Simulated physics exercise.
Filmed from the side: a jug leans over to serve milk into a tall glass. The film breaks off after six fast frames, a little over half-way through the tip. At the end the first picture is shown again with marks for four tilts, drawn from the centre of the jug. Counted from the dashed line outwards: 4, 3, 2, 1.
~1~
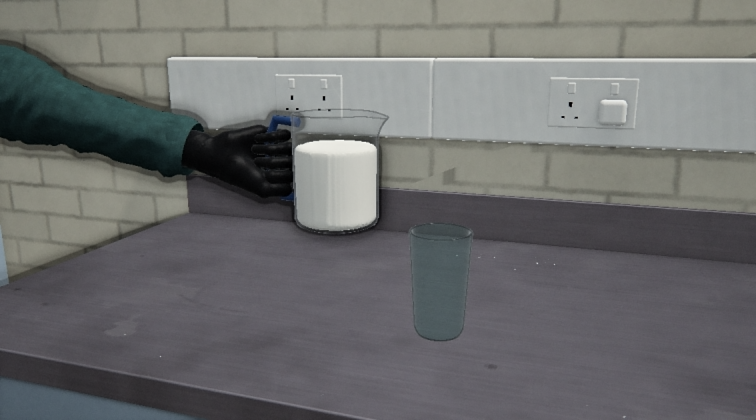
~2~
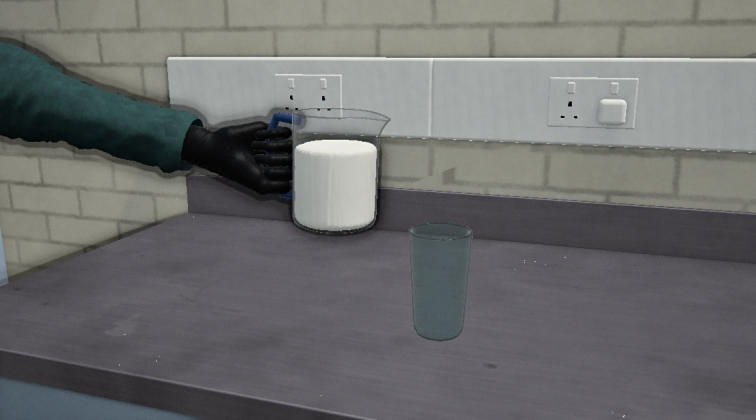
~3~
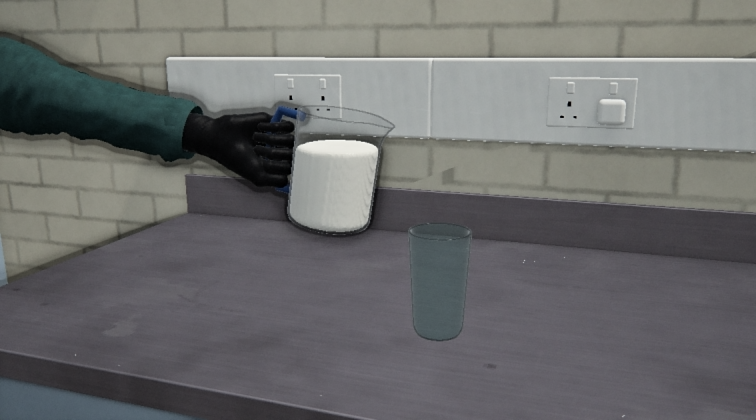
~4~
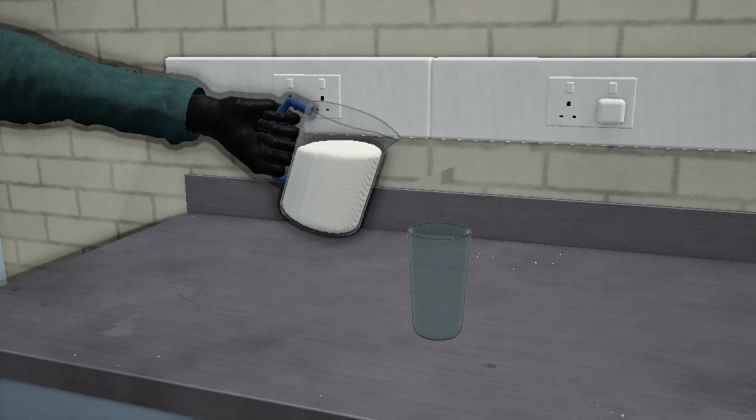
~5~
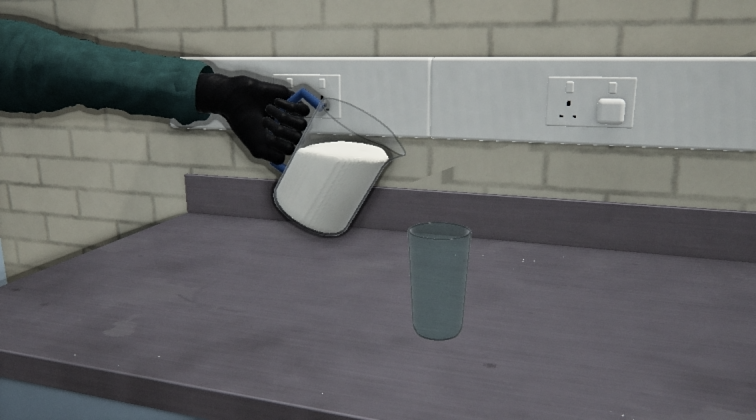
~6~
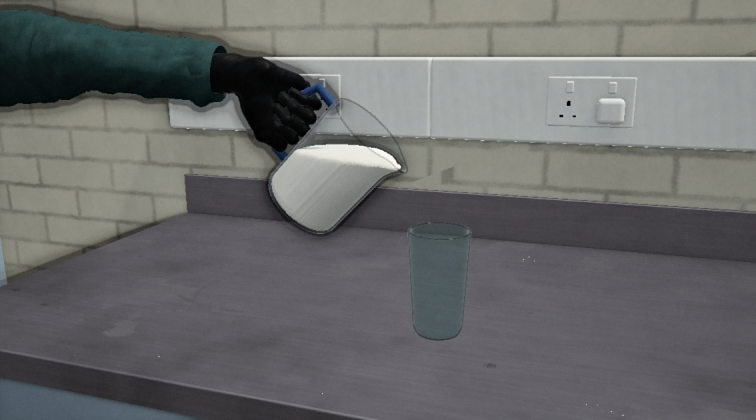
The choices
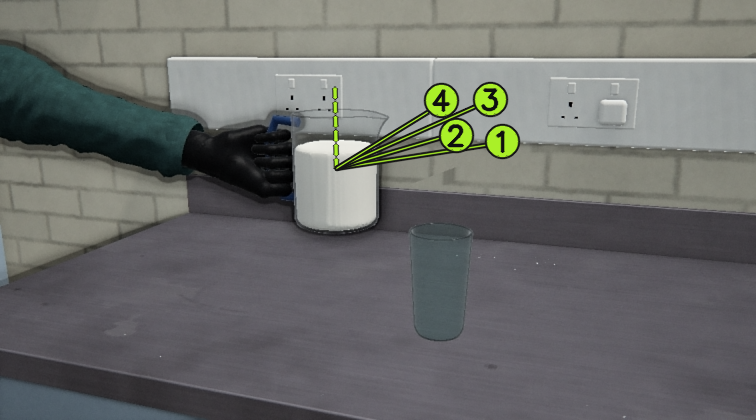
Black-gloved hand tilting a clear jug of white milk steadily rightward above a grey counter, near a tall, empty-looking glass.
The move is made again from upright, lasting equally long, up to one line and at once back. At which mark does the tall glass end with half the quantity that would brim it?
3 beats the others.
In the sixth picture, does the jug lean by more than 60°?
No.
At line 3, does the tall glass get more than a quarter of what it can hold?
Yes, it does.
On the marked copy, 1 at (486, 145); 2 at (439, 138); 3 at (475, 106); 4 at (427, 112).
If 1 is chosen, the tall glass ends with about 82 % of what it can hold; 7 % of the milk is spilt.
If 2 is chosen, the tall glass ends with about 70 % of what it can hold.
If 3 is chosen, the tall glass ends with about 50 % of what it can hold.
If 4 is chosen, the tall glass ends with about 33 % of what it can hold.
